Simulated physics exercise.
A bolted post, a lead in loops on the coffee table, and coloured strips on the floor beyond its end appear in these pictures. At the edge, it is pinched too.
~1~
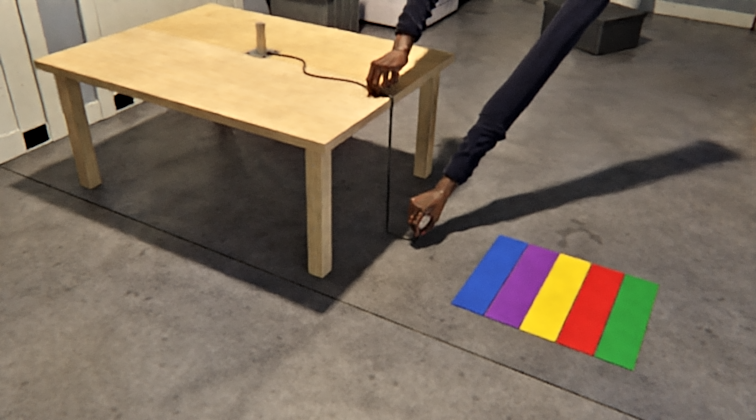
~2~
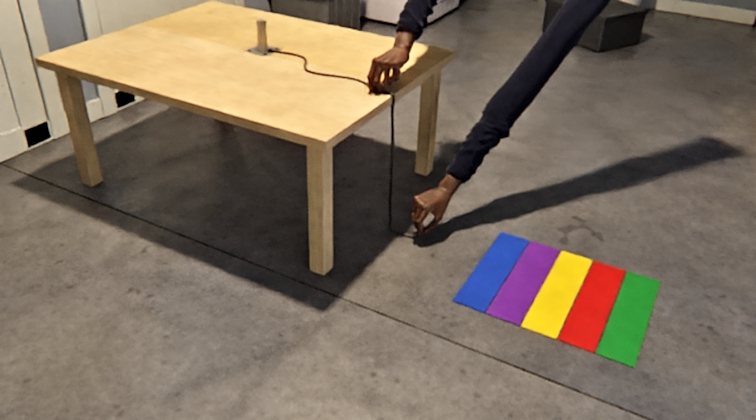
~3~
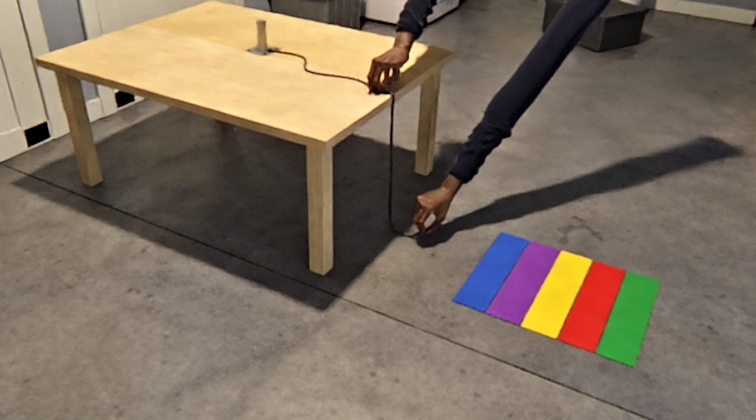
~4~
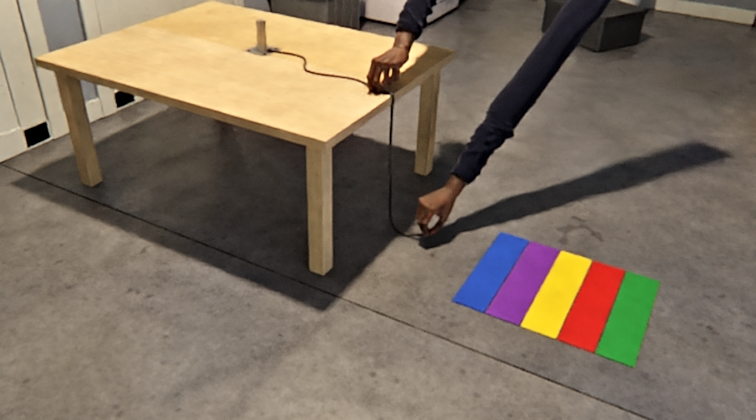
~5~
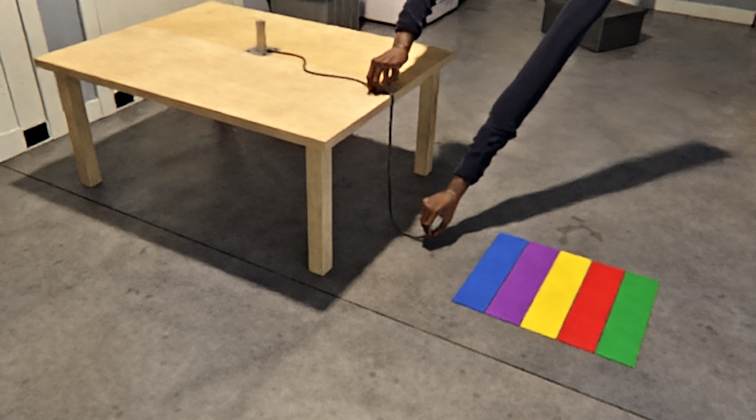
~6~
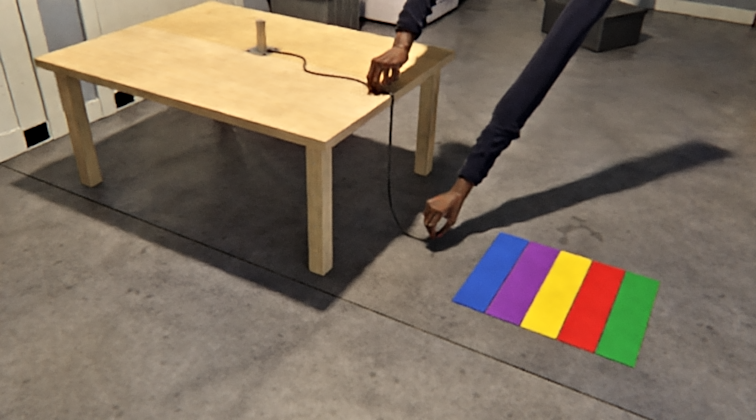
A hand holding the low end of a dark cord eased it slightly rightward near the floor, toward the coloured strips, while another hand kept the cord pinched at the wooden table's edge.
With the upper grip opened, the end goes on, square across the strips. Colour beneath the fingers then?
Purple.
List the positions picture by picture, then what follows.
In the first picture, end (420, 233); blue (476, 295); purple (510, 307); yellow (545, 320); red (581, 333); green (620, 346).
In the second picture, end (423, 231); lead through (293, 54) (309, 72) (363, 82) (392, 113) (392, 170) (391, 217).
In the third picture, end (425, 231).
In the fourth picture, end (428, 233); lead through (292, 54) (309, 72) (363, 82) (392, 113) (390, 169) (391, 218).
In the fifth picture, end (432, 234).
In the sixth picture, end (436, 235); lead through (292, 55) (308, 72) (362, 83) (392, 113) (389, 169) (396, 219).
Early on, end near (470, 247); short of the strips.
Midway, end near (509, 259); over blue.
At the end of the slack, end near (532, 267); over purple. Over purple.
